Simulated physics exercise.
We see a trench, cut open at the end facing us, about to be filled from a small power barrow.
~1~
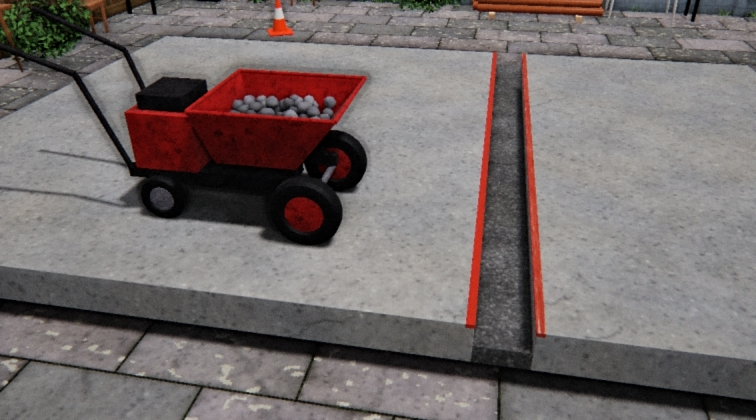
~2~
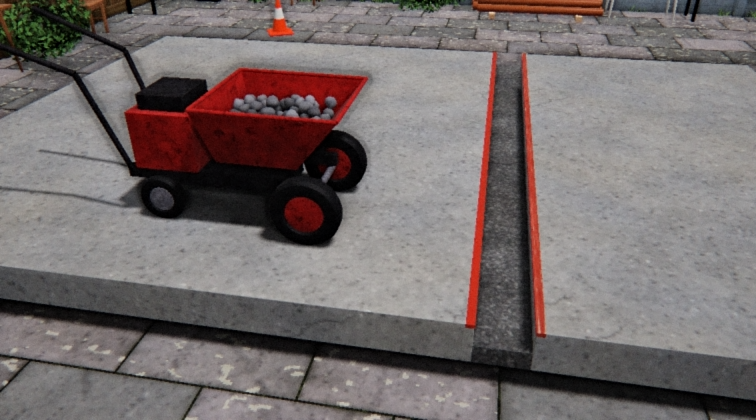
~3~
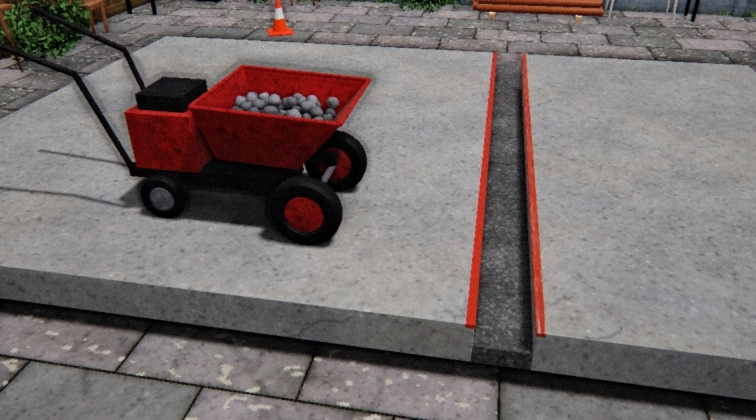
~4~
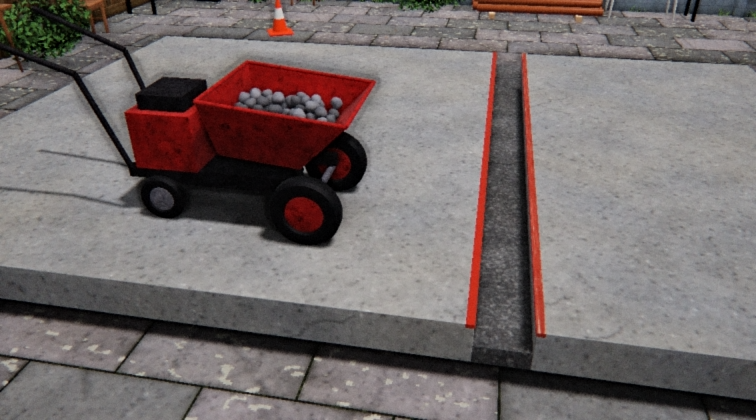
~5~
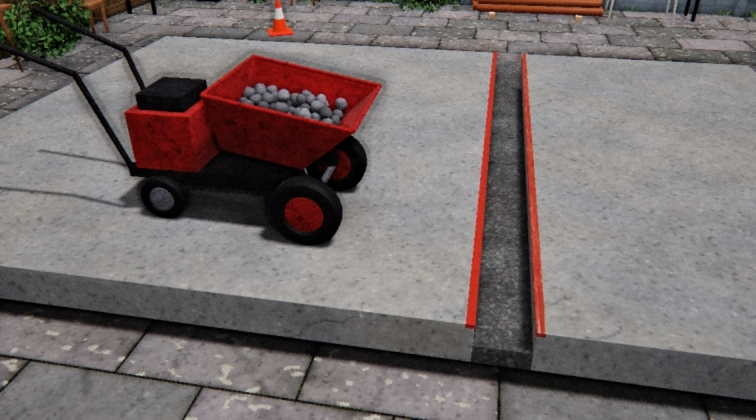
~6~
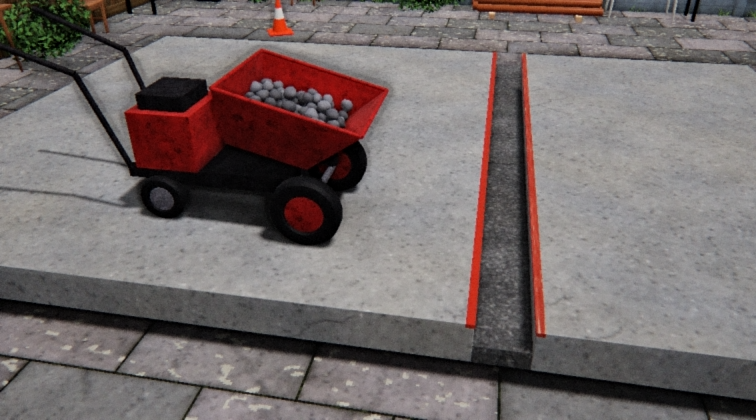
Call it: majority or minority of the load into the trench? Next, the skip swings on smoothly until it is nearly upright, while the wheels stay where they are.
Minority.
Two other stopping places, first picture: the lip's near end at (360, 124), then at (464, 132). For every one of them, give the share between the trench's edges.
Roughly 40 per cent first, then roughly 0 per cent.
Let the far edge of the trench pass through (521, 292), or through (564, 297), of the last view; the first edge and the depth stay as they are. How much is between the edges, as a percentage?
I'd say some 20 in a hundred, followed by 20 in a hundred.
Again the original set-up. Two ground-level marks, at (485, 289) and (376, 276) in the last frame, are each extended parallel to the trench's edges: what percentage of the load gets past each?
Near 20 % and near 70 %, in that order.
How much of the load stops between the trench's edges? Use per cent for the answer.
It comes to roughly 20 percent of the load.
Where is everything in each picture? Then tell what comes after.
The first picture shows lip of the skip at (335, 123), level; top of the load at (267, 115), round cobbles; first edge of the trench at (474, 287); far edge at (539, 295), the trench under half as wide as the skip, and about half as deep as wide.
The second picture shows lip of the skip at (336, 123), level; top of the load at (268, 115).
The third picture shows lip of the skip at (340, 125), tipped barely; top of the load at (267, 116).
The fourth picture shows lip of the skip at (346, 128), tipped a little; top of the load at (257, 111).
The fifth picture shows lip of the skip at (353, 132), tipped a little; top of the load at (263, 108).
The sixth picture shows lip of the skip at (361, 137), tipped clearly; top of the load at (269, 104); first edge of the trench at (474, 287); far edge at (539, 295).
Soon after the last picture, skip tipped steeply; all in the skip.
A little later, skip tipped right over; most in the skip; about a quarter short of the trench; a stray few falling.
Later still, skip tipped right over; about a quarter in the skip; about half short of the trench; about a quarter in or heaped over the trench.
At rest, skip tipped right over; about a quarter in the skip; about half short of the trench; about a quarter in or heaped over the trench; none beyond it.
